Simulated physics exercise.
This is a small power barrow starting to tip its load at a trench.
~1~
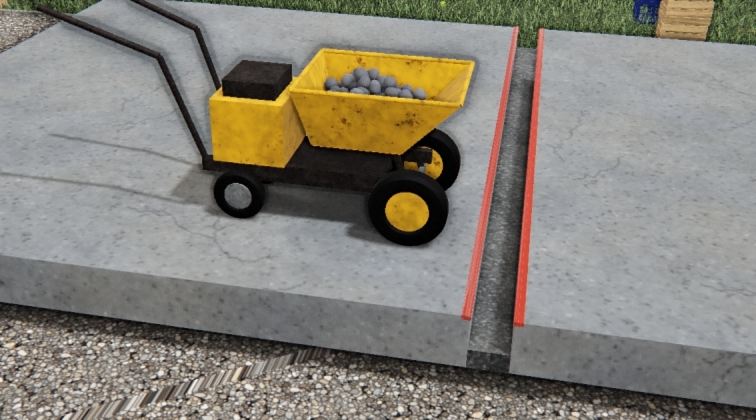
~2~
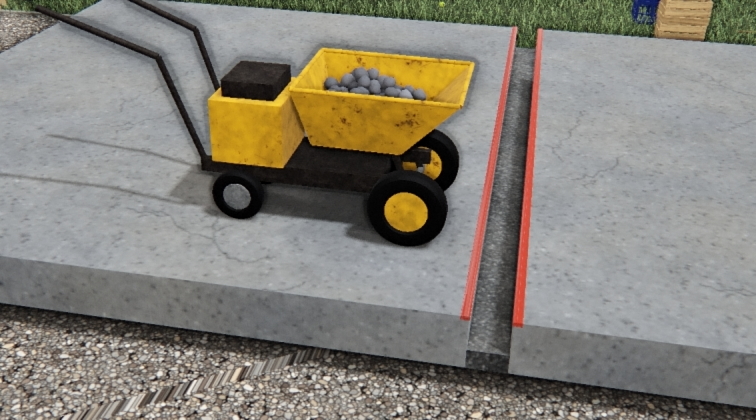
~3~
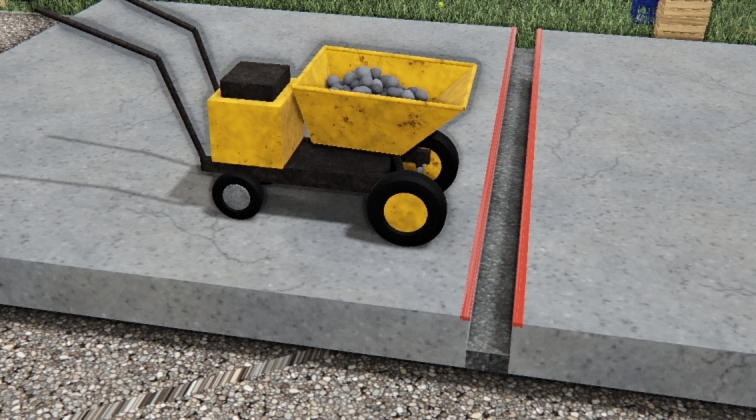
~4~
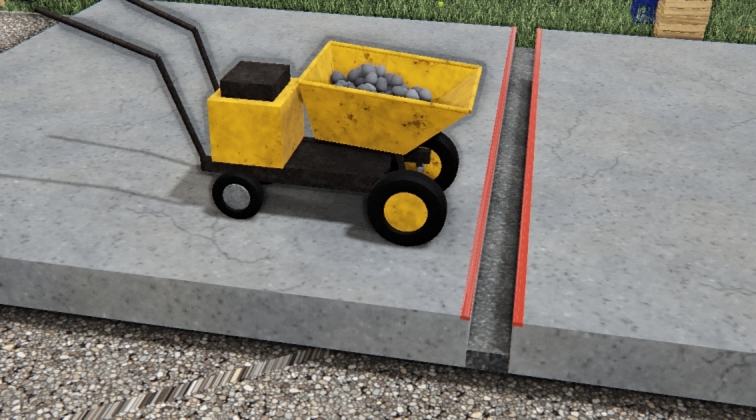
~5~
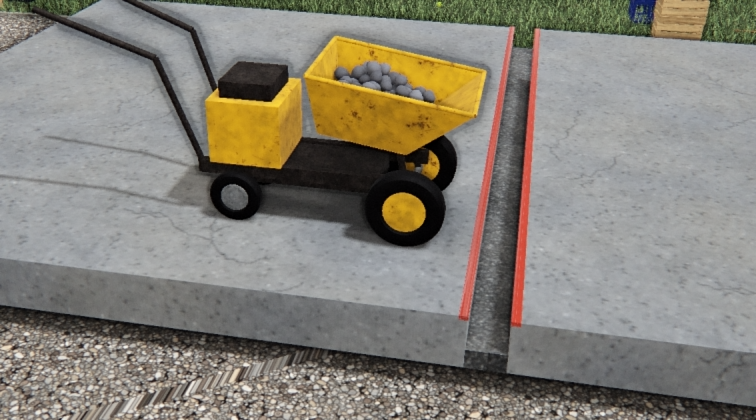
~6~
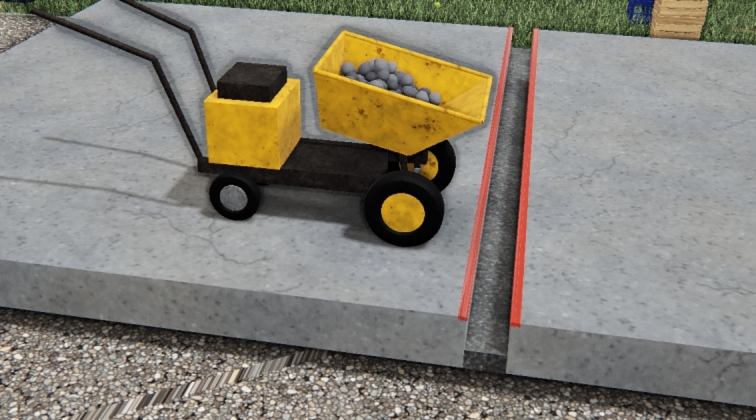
On a concrete slab beside a narrow trench, a yellow skip of grey cobbles tilts slightly right.
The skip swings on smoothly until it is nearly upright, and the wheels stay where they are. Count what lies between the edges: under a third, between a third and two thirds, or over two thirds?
It catches less than a third.
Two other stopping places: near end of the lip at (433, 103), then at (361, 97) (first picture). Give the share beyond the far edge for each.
About 70 and 0 per cent.
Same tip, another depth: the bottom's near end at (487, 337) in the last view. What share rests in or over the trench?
It comes to 0 per cent or so.
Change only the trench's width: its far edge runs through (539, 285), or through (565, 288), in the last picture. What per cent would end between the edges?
In turn 10 and 60 in a hundred.
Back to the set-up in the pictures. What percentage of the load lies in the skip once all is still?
Roughly 10 in a hundred.
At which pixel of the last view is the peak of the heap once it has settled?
At about (557, 222).
Soon, skip tipped steeply; all in the skip.
A while on, skip tipped steeply; most in the skip; a small part beyond it.
Towards the end, skip tipped right over; a small part in the skip; most beyond it.
Finally, skip tipped right over; a small part in the skip; none in or heaped over the trench; most beyond it.
